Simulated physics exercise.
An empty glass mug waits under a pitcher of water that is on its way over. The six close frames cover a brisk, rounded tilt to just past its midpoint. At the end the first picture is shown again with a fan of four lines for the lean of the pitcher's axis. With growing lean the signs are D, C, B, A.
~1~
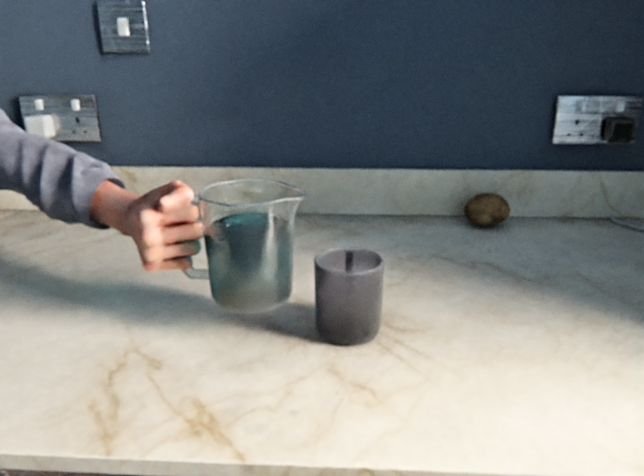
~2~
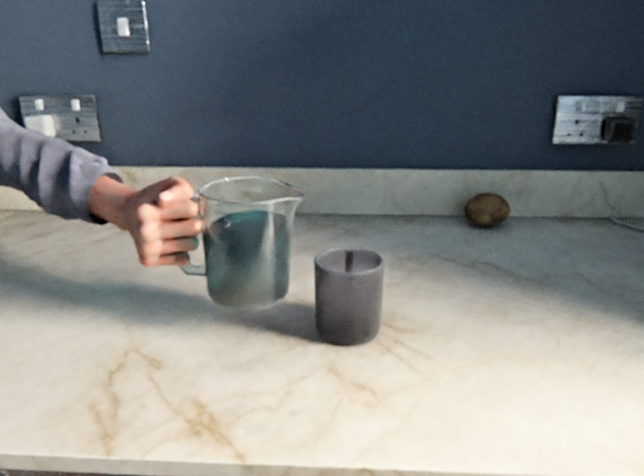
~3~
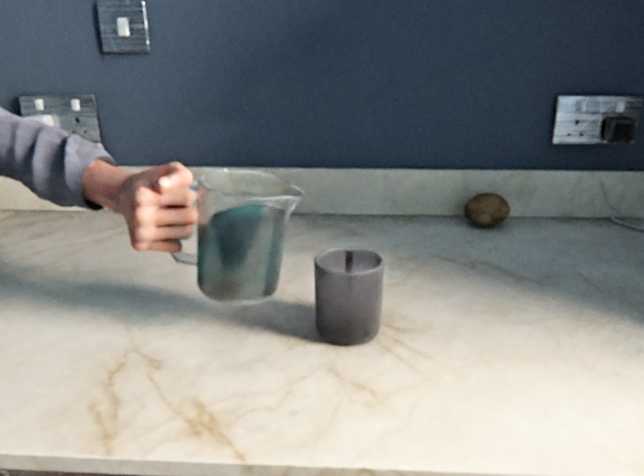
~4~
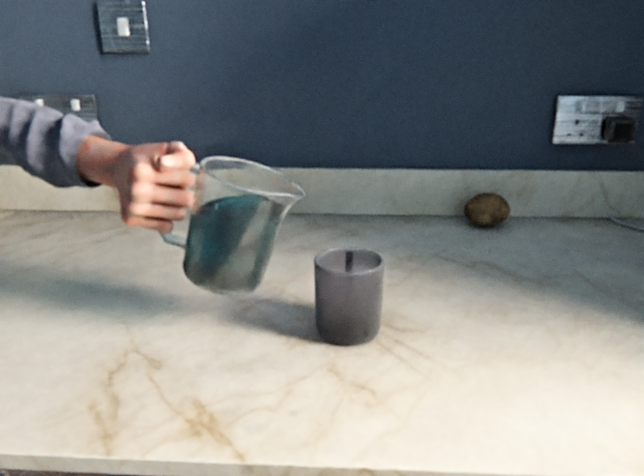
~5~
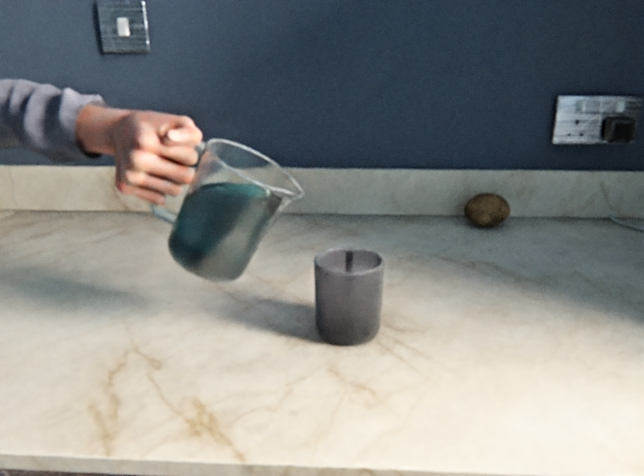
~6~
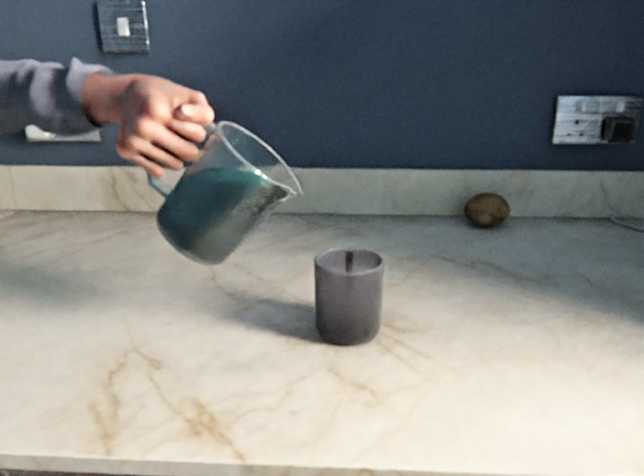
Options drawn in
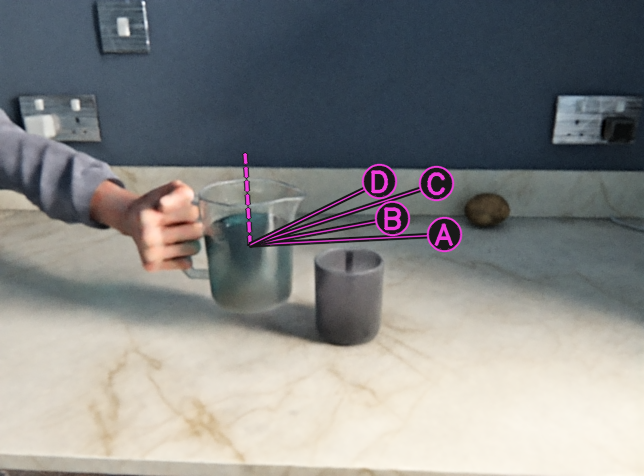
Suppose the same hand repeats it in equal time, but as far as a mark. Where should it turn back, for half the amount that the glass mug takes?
Tilt D.
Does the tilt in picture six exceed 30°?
Yes, it does.
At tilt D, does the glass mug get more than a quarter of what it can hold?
Yes, clearly.
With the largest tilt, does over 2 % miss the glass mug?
Yes.
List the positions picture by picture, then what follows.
The first frame shows upright, lip at (304, 195); rim of the glass mug round (349, 259); nothing has left yet.
The second frame shows tipped about 2°, lip at (304, 195); nothing has left yet.
The third frame shows tipped about 8°, lip at (304, 195); nothing has left yet.
The fourth frame shows tipped about 17°, lip at (303, 195); nothing has left yet.
The fifth frame shows tipped about 29°, lip at (302, 194); nothing has left yet.
The sixth frame shows tipped about 40°, lip at (302, 194); nothing has left yet.
On the marked copy, A at (427, 235); B at (376, 221); C at (420, 189); D at (364, 189).
For tilt A, the glass mug ends with about 69 % of what it can hold; 35 % of the water is spilt.
For tilt B, the glass mug ends with about 65 % of what it can hold; 23 % of the water is spilt.
For tilt C, the glass mug ends with about 69 % of what it can hold; 5 % of the water is spilt.
For tilt D, the glass mug ends with about 49 % of what it can hold.
